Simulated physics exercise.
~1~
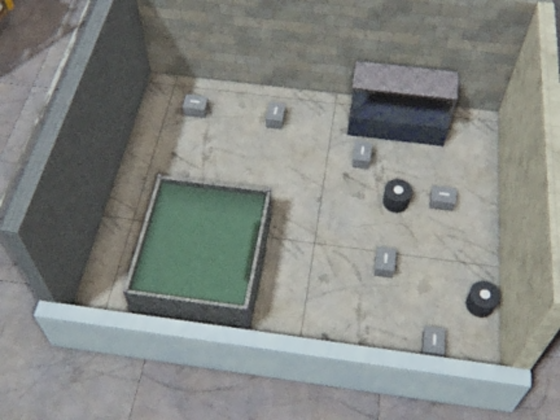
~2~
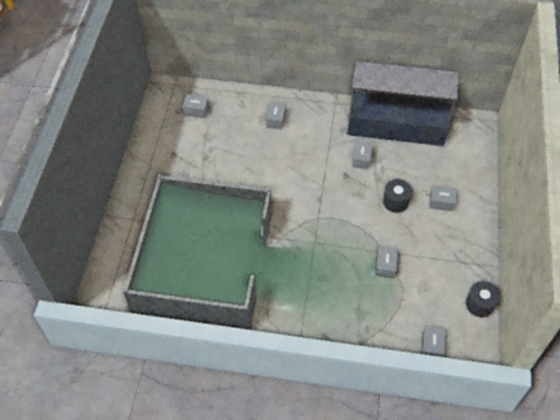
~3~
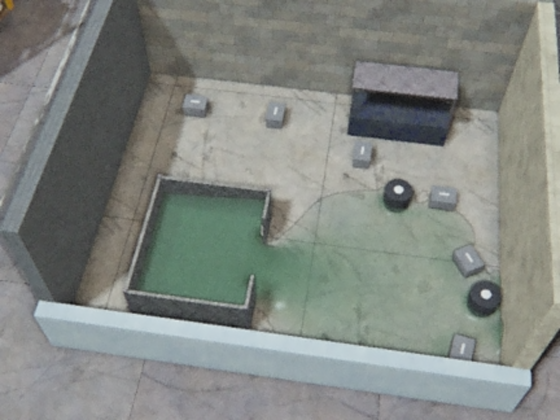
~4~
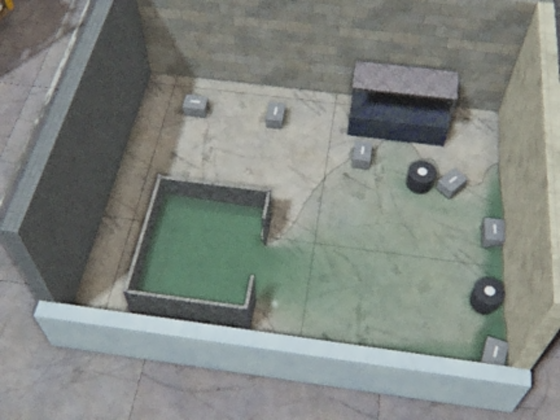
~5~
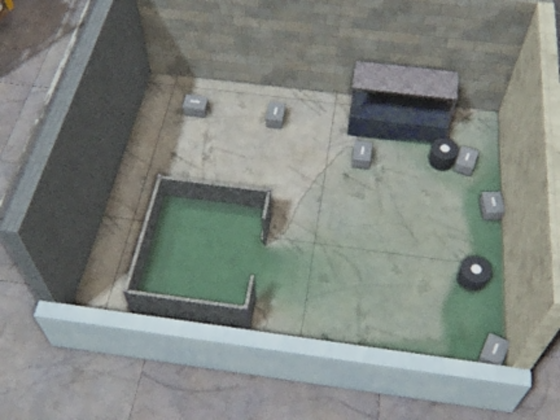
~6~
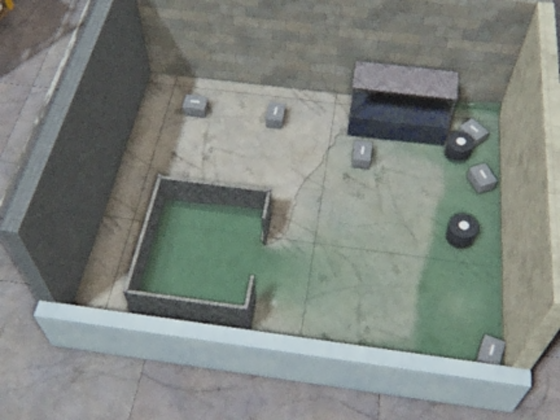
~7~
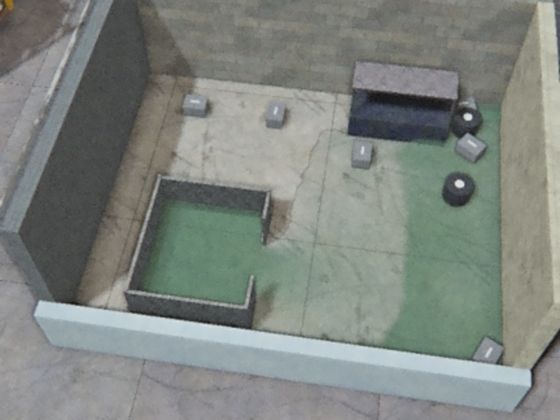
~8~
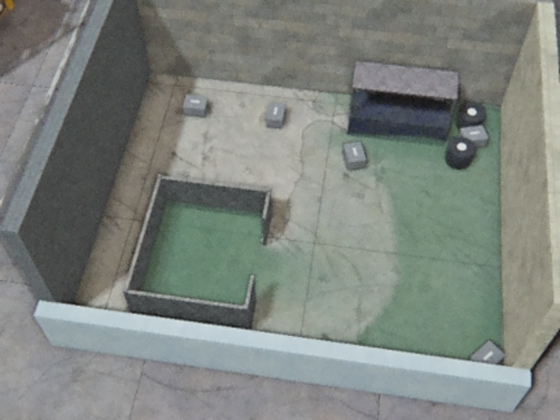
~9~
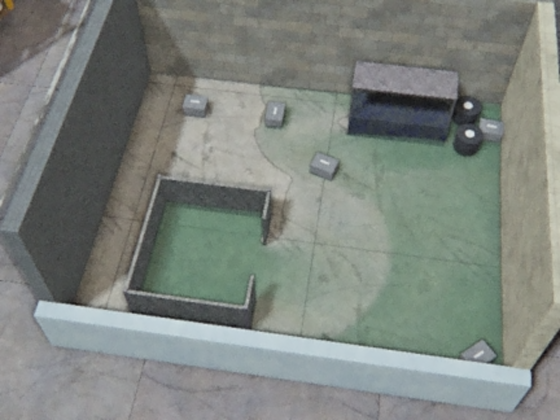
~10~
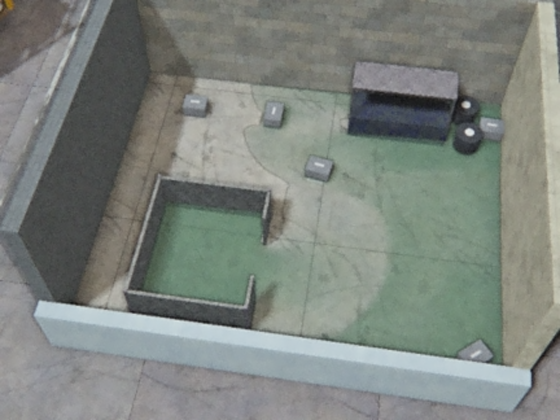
Green water bursting from a square tank, spreading across a walled floor and sweeping grey boxes and black tubs towards the right wall.
